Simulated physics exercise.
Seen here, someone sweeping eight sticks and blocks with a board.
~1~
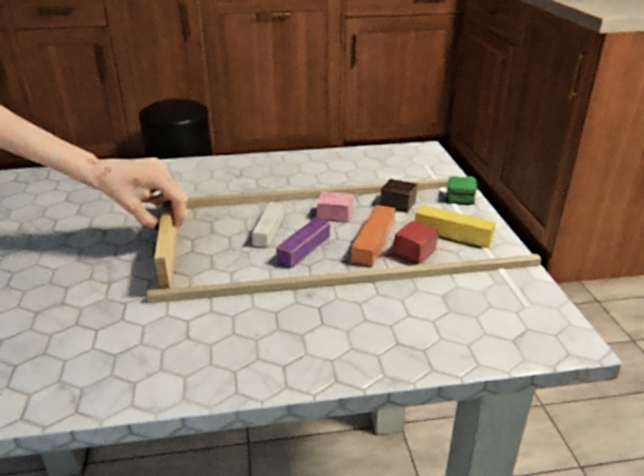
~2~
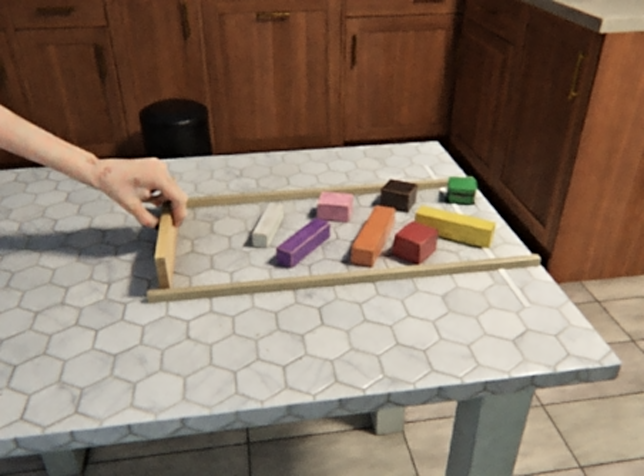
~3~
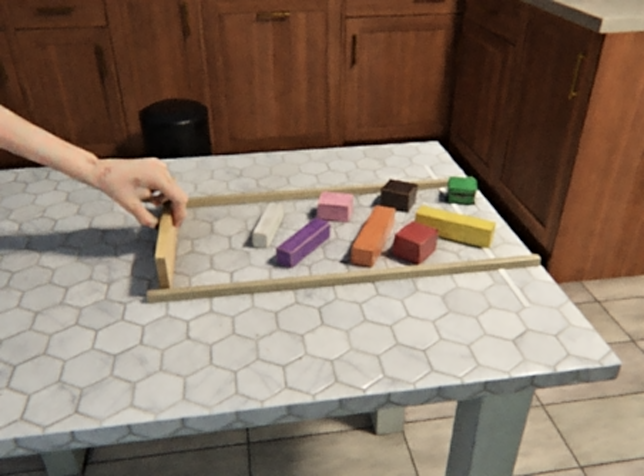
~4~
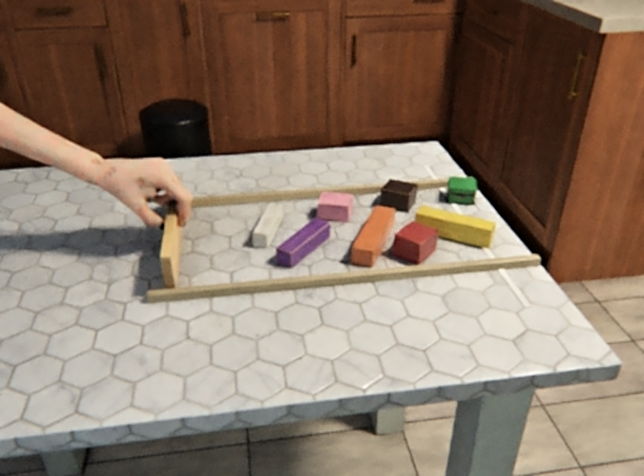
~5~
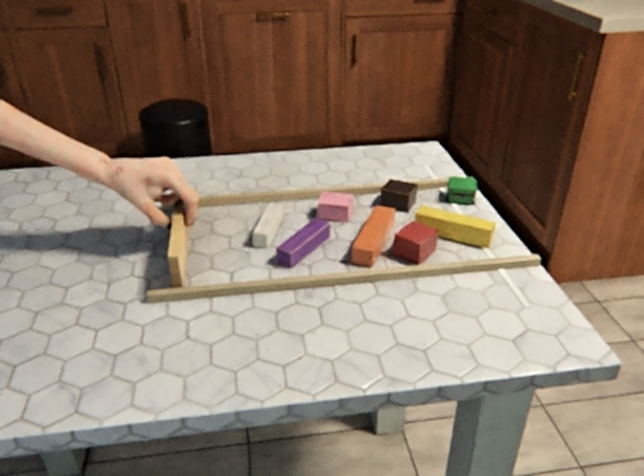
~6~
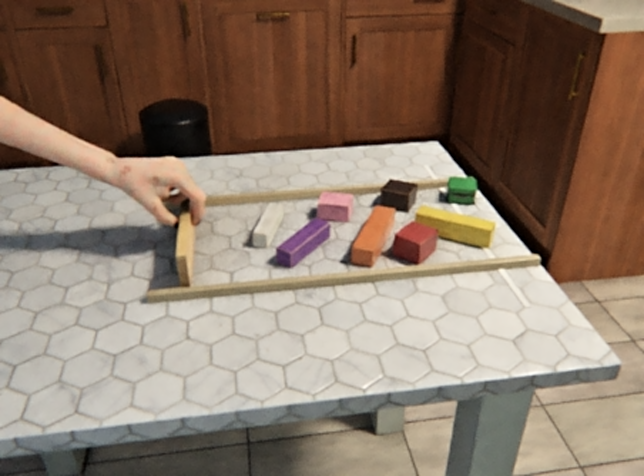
A hand slides an upright wooden board slightly right toward eight still, colourful blocks.
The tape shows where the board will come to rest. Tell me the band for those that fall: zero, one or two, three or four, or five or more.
Outcome: The number that fall off is three or four.
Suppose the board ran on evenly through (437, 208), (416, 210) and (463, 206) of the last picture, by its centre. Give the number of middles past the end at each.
Past the end: 2, 1 and 4.
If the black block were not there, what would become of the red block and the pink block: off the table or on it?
The red block tumbles off; the pink block does not fall.
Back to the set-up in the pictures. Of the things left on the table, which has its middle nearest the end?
It is the orange bar.
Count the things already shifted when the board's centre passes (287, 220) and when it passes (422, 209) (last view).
At the one place 2, at the other 8.
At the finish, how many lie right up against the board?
The number is 2.
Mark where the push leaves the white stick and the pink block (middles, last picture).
First (467, 207), then (482, 194).
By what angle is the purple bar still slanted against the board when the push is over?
Near 20 degrees.
A little later, none off yet; green case at rest near (461, 191); yellow bar at rest near (454, 226); black block at rest near (399, 195).
When it is over, the number that fall off is three or four; down, red block, black block, yellow bar and green case.
